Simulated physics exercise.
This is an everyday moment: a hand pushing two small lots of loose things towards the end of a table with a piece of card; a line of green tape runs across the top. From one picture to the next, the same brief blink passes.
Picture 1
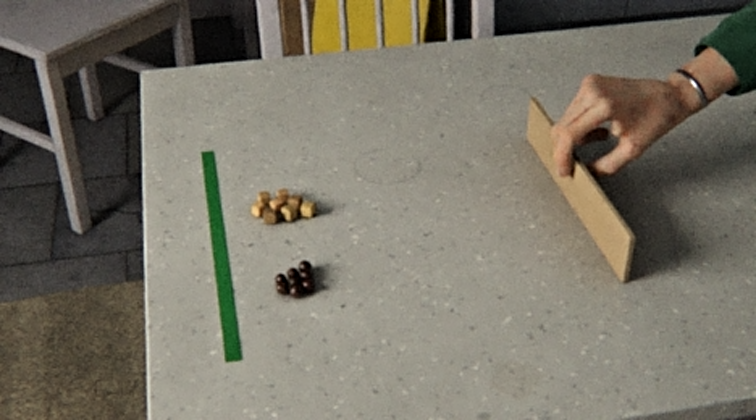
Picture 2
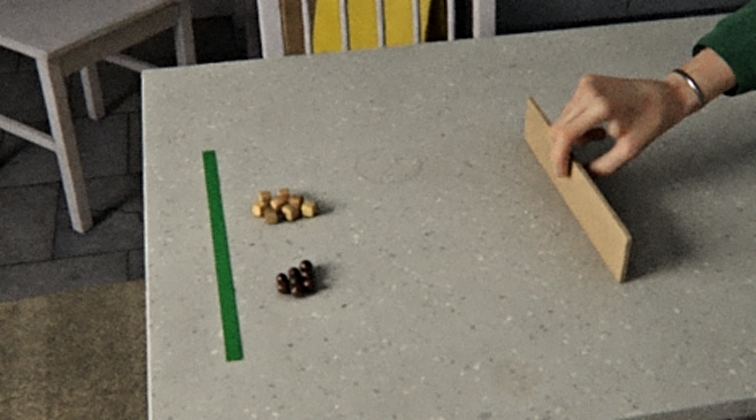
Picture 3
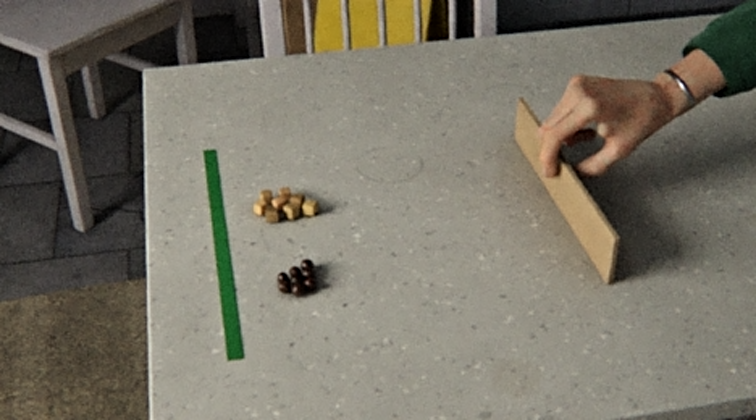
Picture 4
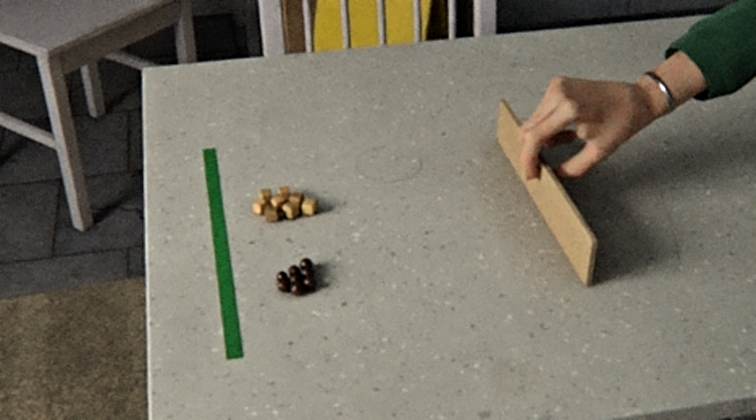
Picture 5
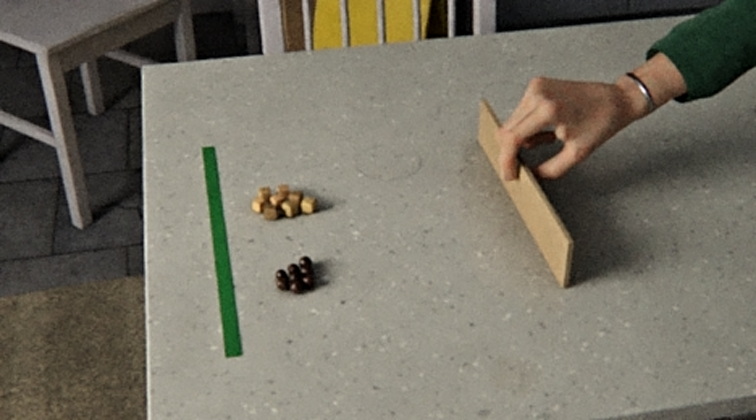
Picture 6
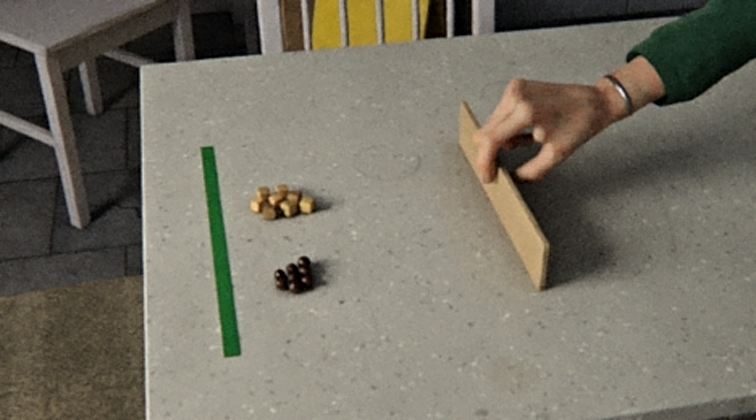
A hand with a bracelet and a green sleeve holds a tan board upright on a speckled grey table, seen from above at an angle, with pale chairs behind. Near the left edge runs a strip of green tape, and just right of it sit light brown cubes, with dark round balls nearer the viewer. The board barely shifts at first, then slides steadily left across bare tabletop, while both piles and the view stay practically still.
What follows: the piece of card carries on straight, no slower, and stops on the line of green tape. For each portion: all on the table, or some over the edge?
The nearer portion has some of it go over. Farther portion stays on entirely.
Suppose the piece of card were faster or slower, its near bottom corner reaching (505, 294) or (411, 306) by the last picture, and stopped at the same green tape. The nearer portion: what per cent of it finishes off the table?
100 %, then 100 %.
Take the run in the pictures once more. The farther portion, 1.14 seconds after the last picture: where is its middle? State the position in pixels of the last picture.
Centre estimate, last view: Approx. (175, 215).
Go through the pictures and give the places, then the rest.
Piece of card near (621, 246), at rest; green tape near (208, 160), about a palm's width from the edge; edge at (144, 257); nearer portion near (295, 282), a few chocolate balls; farther portion near (277, 206), a few small wooden cubes, in the first picture.
Piece of card near (617, 246); farther portion near (278, 205), in the second picture.
Piece of card near (605, 247); nearer portion near (297, 281), in the third picture.
Piece of card near (584, 250); farther portion near (278, 203), in the fourth picture.
Piece of card near (561, 251); nearer portion near (295, 278), in the fifth picture.
Piece of card near (537, 254); green tape near (208, 155); edge at (143, 252); nearer portion near (294, 278); farther portion near (276, 201), in the sixth picture.
Then, 0.42 s on from there, piece of card still moving, near (349, 182); nearer portion all on the table, its front near (281, 284); farther portion all on the table, its front near (258, 205).
Then, 0.86 s on from there, piece of card stopped at the green tape; nearer portion all on the table, its front near (178, 272); farther portion all on the table, its front near (161, 223).
Then, 1.14 s on from there, piece of card stopped at the green tape; nearer portion the whole lot over the edge; farther portion all on the table, its front near (158, 224).
In the end, piece of card stopped at the green tape; nearer portion the whole lot over the edge; farther portion all on the table, its front near (158, 224).
